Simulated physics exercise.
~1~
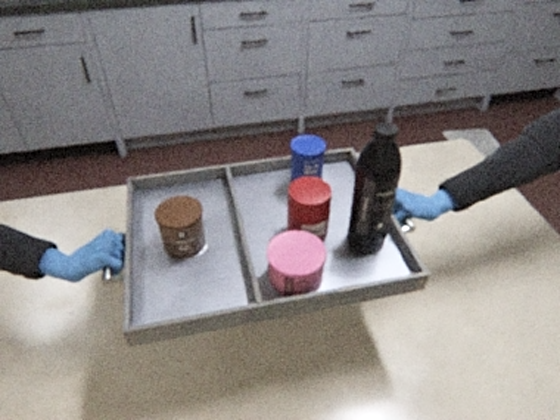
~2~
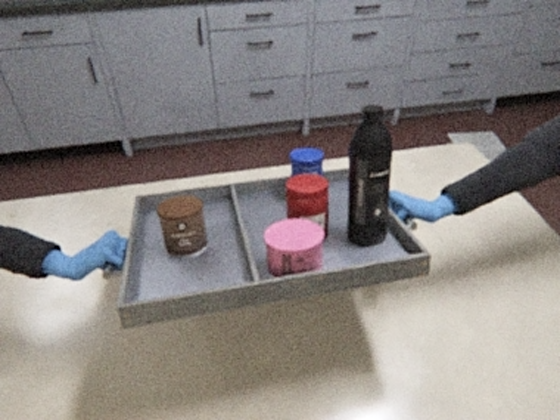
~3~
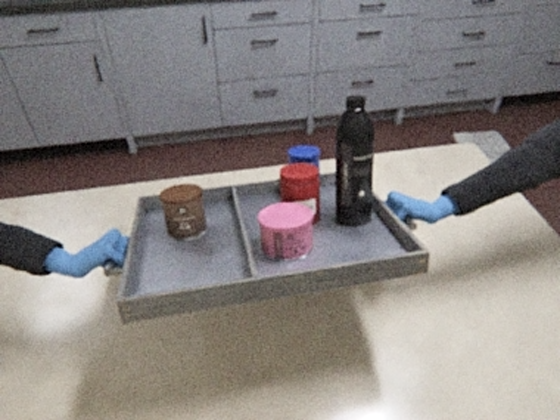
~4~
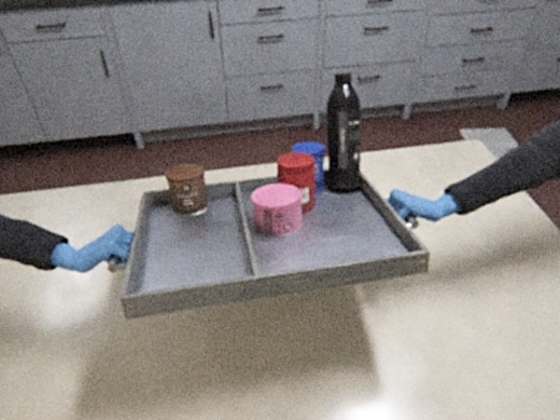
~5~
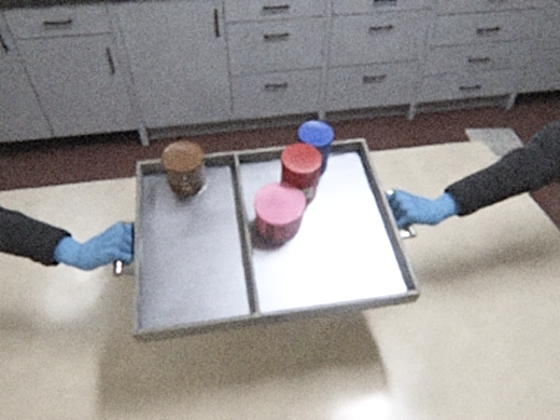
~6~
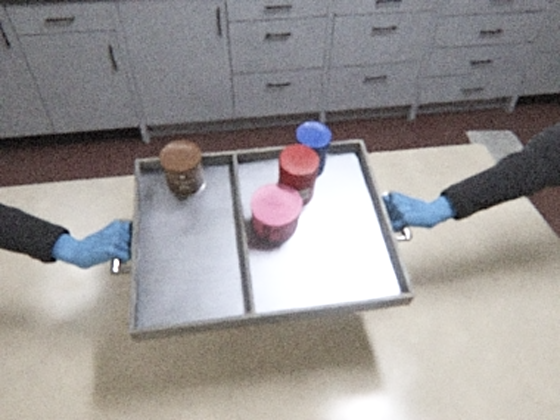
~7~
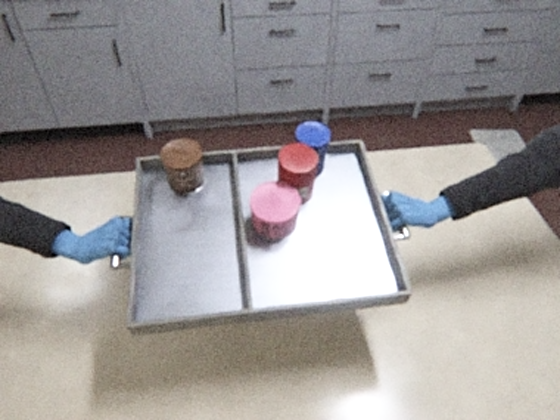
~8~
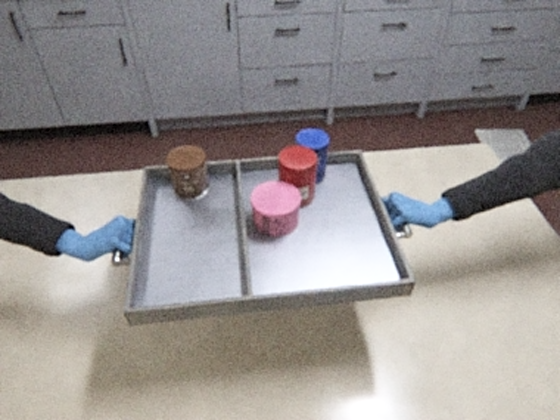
Two blue-gloved hands hold a grey, divided metal tray over a pale table, seen from slightly above, with grey drawers and cabinets behind. A brown tin stands in the left section, while a pink tub, a red jar, a blue tin and a tall black bottle share the right. The hands tip the far edge down, and the bottle, tub, jar and brown tin slide away toward the far rim. The bottle then disappears from the tray as the hands tilt the near edge down. Finally the tray levels, with the four remaining containers upright near the far side.
